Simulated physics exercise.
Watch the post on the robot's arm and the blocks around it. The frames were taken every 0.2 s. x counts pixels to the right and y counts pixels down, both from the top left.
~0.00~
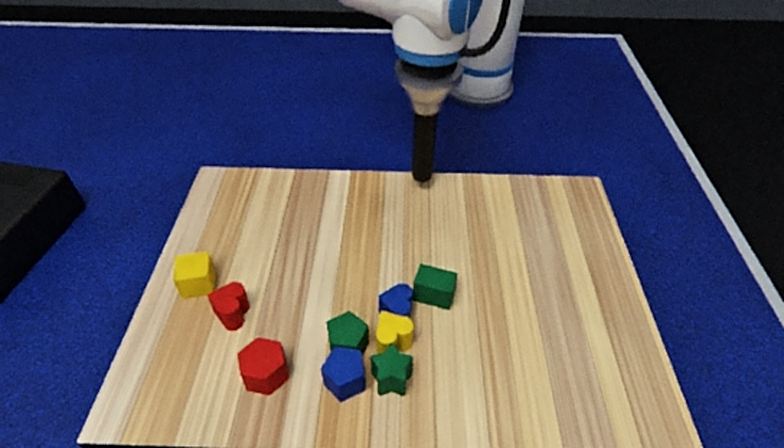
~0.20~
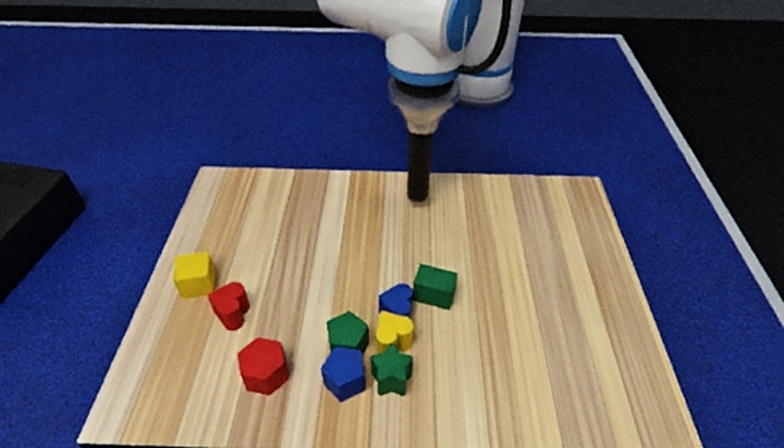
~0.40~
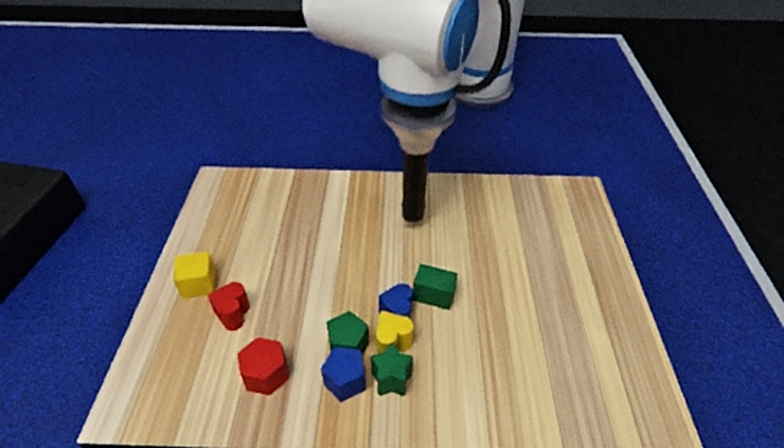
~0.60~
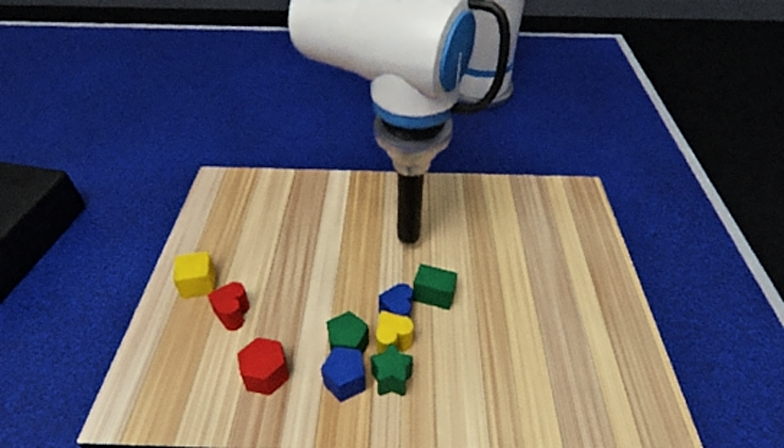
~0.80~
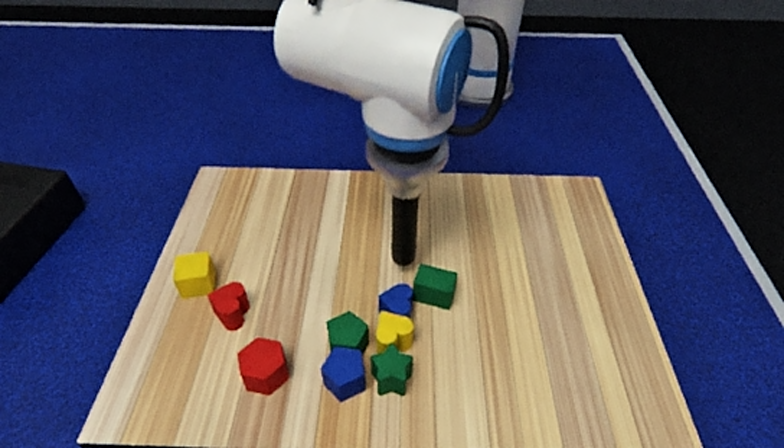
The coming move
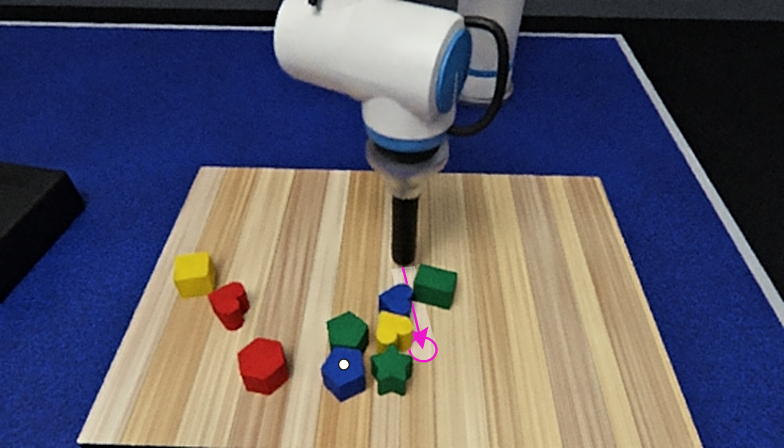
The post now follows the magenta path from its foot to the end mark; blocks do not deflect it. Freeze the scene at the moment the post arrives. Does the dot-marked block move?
My answer is yes.
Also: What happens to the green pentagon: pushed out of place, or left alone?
By the time the path is finished, it has hardly shifted at all.
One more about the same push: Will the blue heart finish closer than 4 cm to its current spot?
Final answer: No.
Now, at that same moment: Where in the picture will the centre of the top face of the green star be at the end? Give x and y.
My estimate: (382, 387).
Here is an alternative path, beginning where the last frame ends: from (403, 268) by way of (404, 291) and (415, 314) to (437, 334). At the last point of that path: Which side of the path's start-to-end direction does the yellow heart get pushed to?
The yellow heart is shifted sideways to the right, facing along the path from start to end.
The drawn path runs from (403, 268) to (423, 349); the dot is on the blue pentagon.
The first path, step by step. One third of the way, post at (410, 283); green rectangular block at (443, 283).
Two thirds of the way, post at (417, 310); blue pentagon at (337, 368); green star at (388, 377), turned 30° anticlockwise; yellow heart at (375, 348), turned 20° clockwise; blue heart at (395, 322), turned 35° clockwise; green rectangular block at (448, 287), turned 25° anticlockwise.
At the end, post at (424, 340); blue pentagon at (323, 373), turned 20° anticlockwise; green pentagon not moved; green star at (382, 387), turned 65° anticlockwise; yellow heart at (362, 358), turned 45° clockwise; blue heart at (396, 345), turned 65° clockwise; green rectangular block at (448, 287), turned 25° anticlockwise.
